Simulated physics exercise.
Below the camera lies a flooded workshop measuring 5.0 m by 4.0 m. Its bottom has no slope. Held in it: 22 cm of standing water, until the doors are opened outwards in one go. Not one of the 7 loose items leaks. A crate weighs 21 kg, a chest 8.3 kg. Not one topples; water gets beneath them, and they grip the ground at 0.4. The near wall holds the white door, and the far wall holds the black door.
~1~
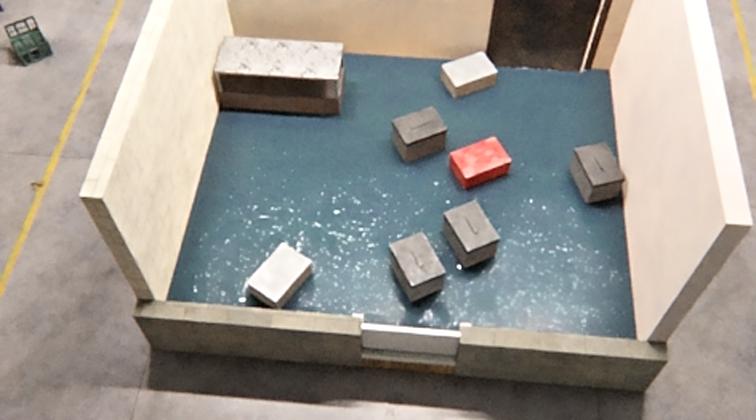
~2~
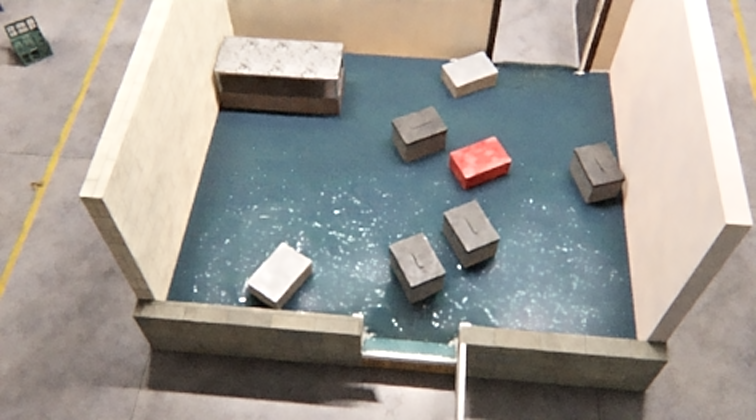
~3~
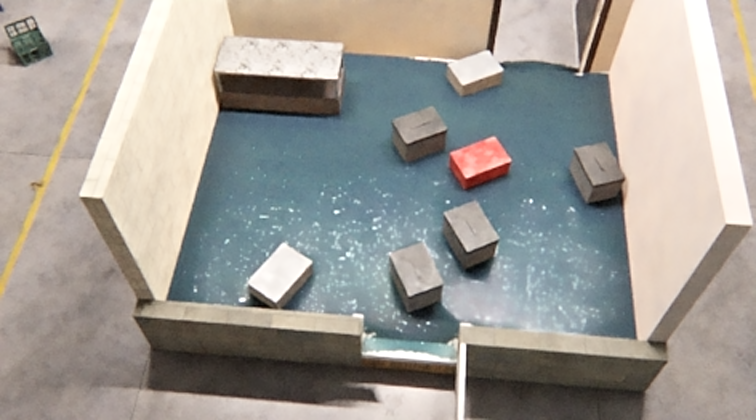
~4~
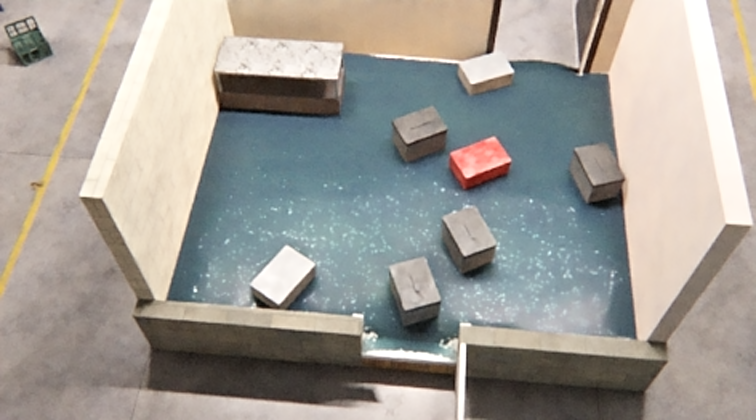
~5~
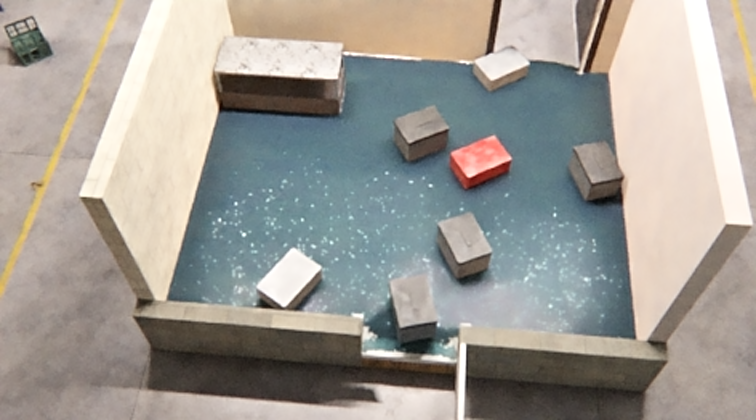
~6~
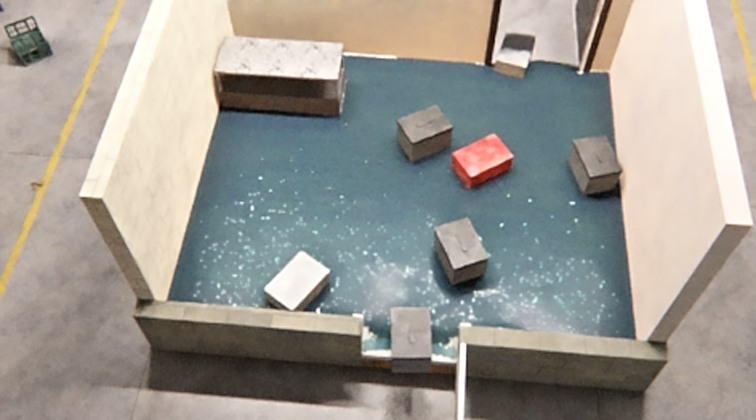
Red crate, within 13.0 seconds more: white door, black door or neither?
Red crate - black door.
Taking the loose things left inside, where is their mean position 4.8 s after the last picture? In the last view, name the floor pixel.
Somewhere near (512, 182).
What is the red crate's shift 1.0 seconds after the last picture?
Displacement near 20 cm.
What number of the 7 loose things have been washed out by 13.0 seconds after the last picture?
By then 7.
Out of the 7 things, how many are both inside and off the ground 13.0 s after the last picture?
Count: 0.
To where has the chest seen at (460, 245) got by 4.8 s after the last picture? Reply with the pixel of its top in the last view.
By then the top sits at about (426, 329).
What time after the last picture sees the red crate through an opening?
At roughly 8.5 seconds.
Then, 1.0 s after the last picture the red crate is near (492, 151), 0.2 m from its start, afloat; 2 of 7 are out; 5 afloat.
Then, 4.8 s after the last picture the red crate is near (532, 125), 0.9 m from its start, afloat; 3 of 7 are out; 4 afloat.
Then, 9.0 s after the last picture the red crate has gone out by the black door; 5 of 7 are out; 2 afloat.
Then, 13.0 s after the last picture the red crate has gone out by the black door; 7 of 7 are out; 0 afloat.
